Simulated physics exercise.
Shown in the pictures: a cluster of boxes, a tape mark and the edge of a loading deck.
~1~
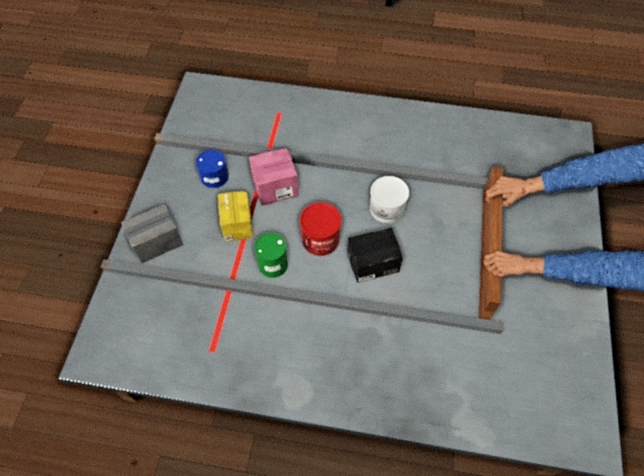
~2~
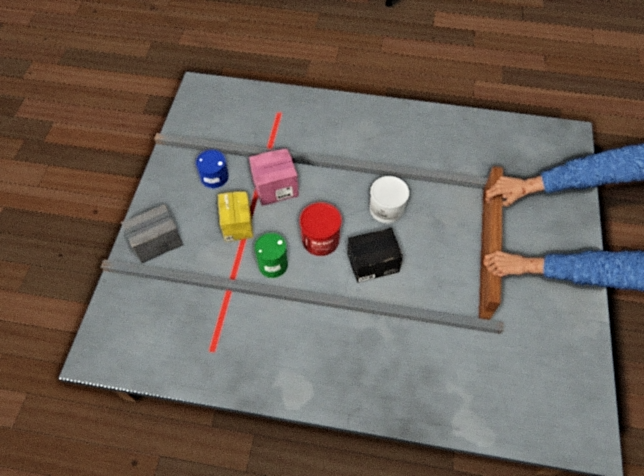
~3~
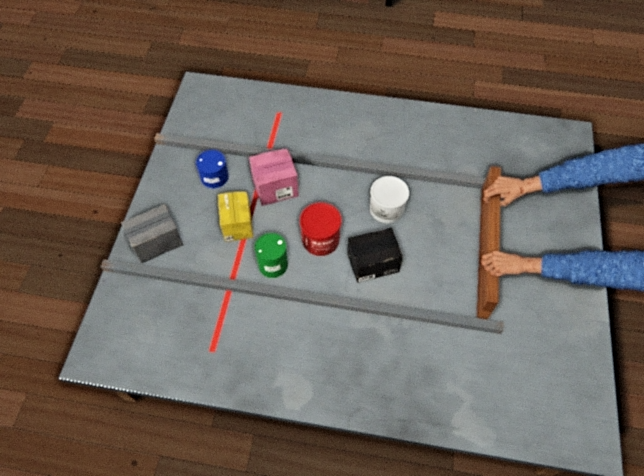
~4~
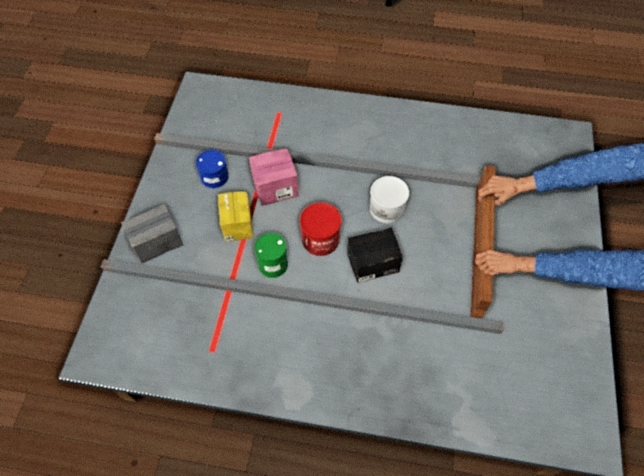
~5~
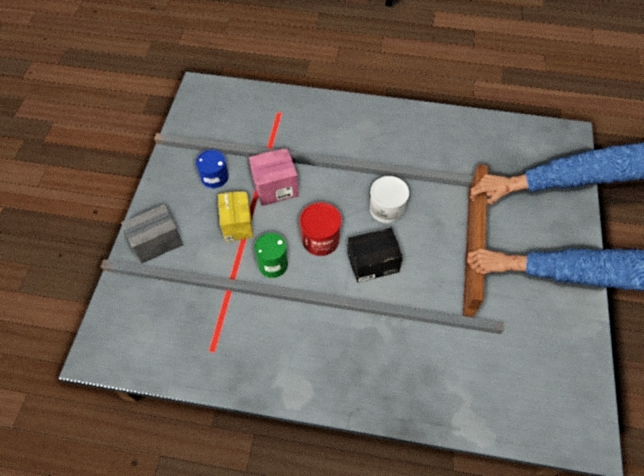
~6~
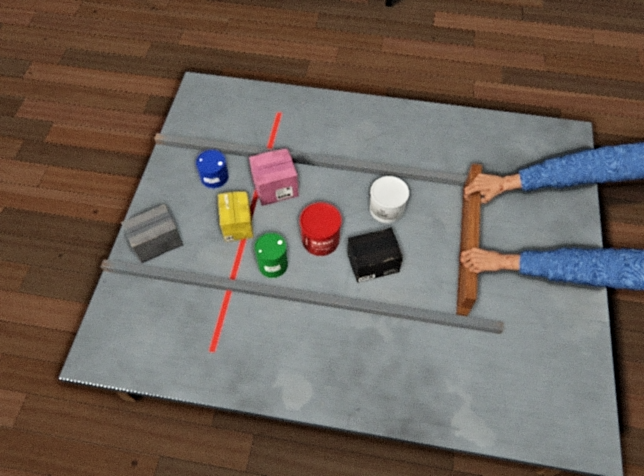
On a grey deck, two hands slide a wooden plank slightly left toward still objects.
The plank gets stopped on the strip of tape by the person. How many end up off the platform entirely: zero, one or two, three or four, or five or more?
Looks to me like the count going over is not a single one.
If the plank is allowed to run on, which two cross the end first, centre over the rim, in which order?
First up is the blue canister, with the grey box next.
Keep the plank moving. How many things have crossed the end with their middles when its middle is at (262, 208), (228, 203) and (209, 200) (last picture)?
0, 0 and 1.
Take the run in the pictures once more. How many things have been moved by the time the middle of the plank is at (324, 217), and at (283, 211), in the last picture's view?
By the first moment it's 5, by the second it's 7.
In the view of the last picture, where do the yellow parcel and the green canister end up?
Final spots - yellow parcel (192, 207), green canister (218, 259).
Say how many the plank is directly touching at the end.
It's 4.
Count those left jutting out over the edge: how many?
That adds up to 0.
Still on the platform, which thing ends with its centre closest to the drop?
Foremost: The blue canister.
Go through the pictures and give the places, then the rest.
Grey box (153, 234); blue canister (213, 169); yellow parcel (236, 216); plank (491, 241); tape (250, 217), in the first picture.
Blue canister (213, 169); white pail (388, 200), in the second picture.
Yellow parcel (236, 217); plank (489, 241), in the third picture.
Grey box (153, 234); red pail (321, 230), in the fourth picture.
Blue canister (213, 169); pink parcel (274, 177), in the fifth picture.
Grey box (153, 234); blue canister (213, 169); yellow parcel (236, 217); plank (469, 238); tape (250, 217), in the sixth picture.
Early on, none off yet; grey box at rest near (153, 234); blue canister at rest near (213, 169); yellow parcel at rest near (236, 217).
Finally, the number that fall off is zero.
